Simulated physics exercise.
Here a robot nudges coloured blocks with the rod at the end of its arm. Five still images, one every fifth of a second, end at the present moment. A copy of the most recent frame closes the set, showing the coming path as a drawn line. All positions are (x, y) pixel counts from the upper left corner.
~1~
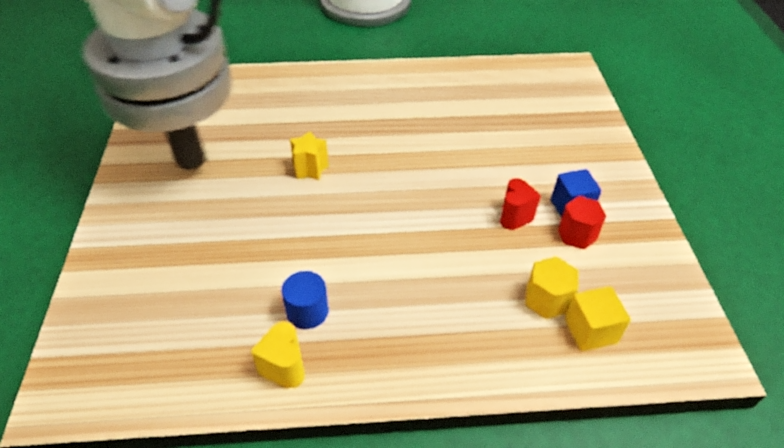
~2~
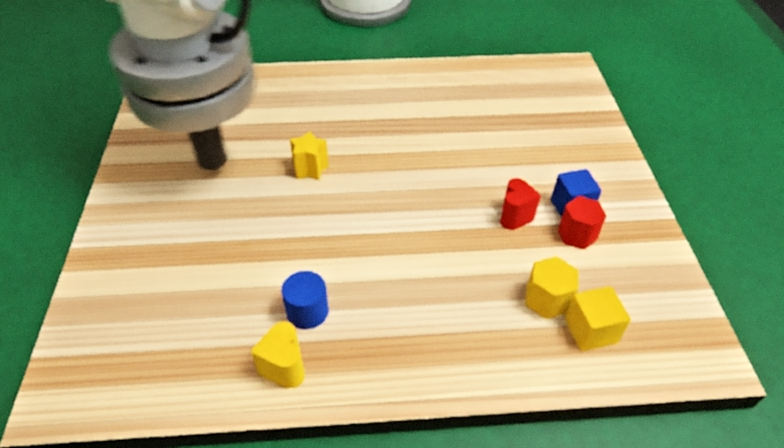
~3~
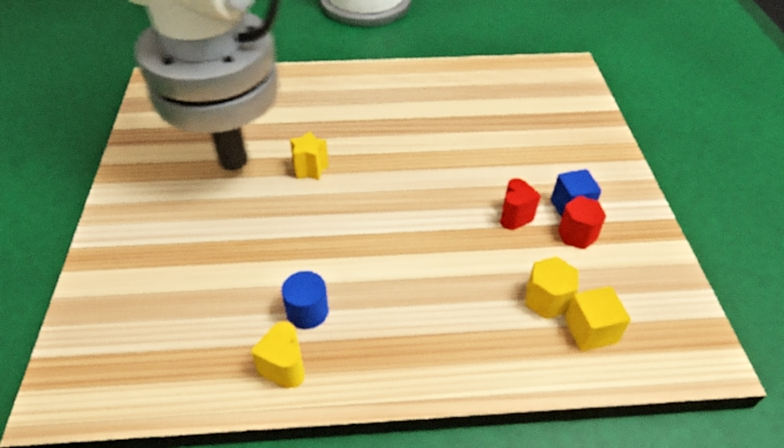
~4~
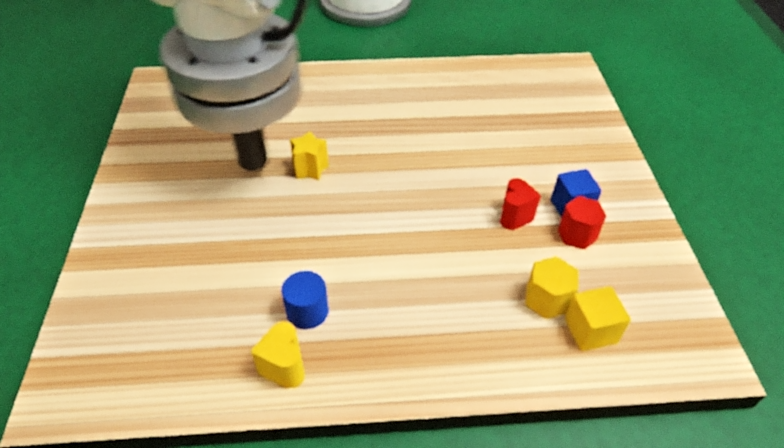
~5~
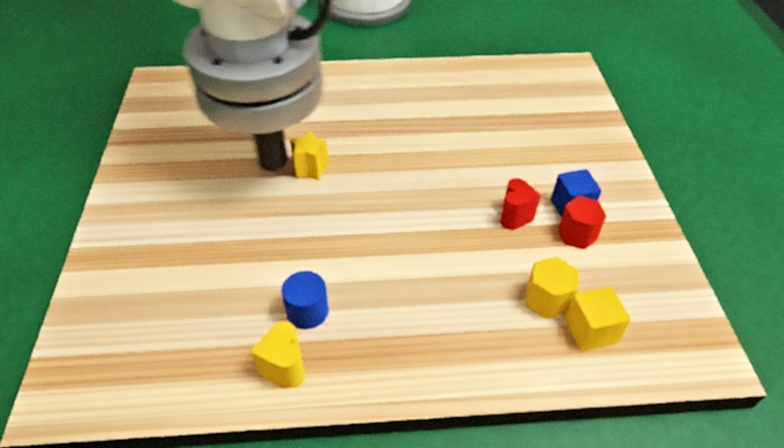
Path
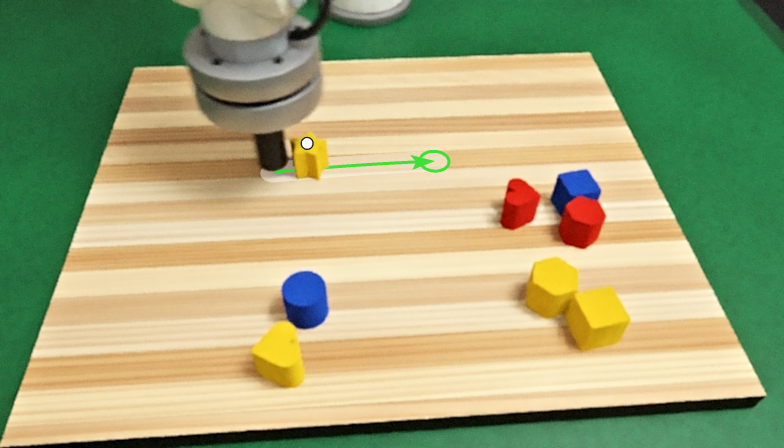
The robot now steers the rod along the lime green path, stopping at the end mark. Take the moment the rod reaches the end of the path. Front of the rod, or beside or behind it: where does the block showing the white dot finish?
I believe the block showing the white dot keeps its place ahead of the rod.
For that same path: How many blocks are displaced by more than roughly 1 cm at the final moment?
Expect one.
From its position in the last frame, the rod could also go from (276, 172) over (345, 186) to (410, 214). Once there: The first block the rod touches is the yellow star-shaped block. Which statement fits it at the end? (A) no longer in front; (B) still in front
A (no longer in front)
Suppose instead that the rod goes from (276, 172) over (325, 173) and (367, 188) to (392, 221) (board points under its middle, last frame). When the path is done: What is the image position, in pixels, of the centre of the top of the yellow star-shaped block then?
The spot you're after is about (382, 144) in the image.
The drawn path runs from (276, 172) directly to (434, 161); the dot is on the yellow star-shaped block.
The first path, step by step. One third of the way, rod (329, 157); yellow star-shaped block (356, 139).
Two thirds of the way, rod (382, 153); yellow star-shaped block (410, 136).
At the end, rod (435, 151); yellow star-shaped block (464, 133).
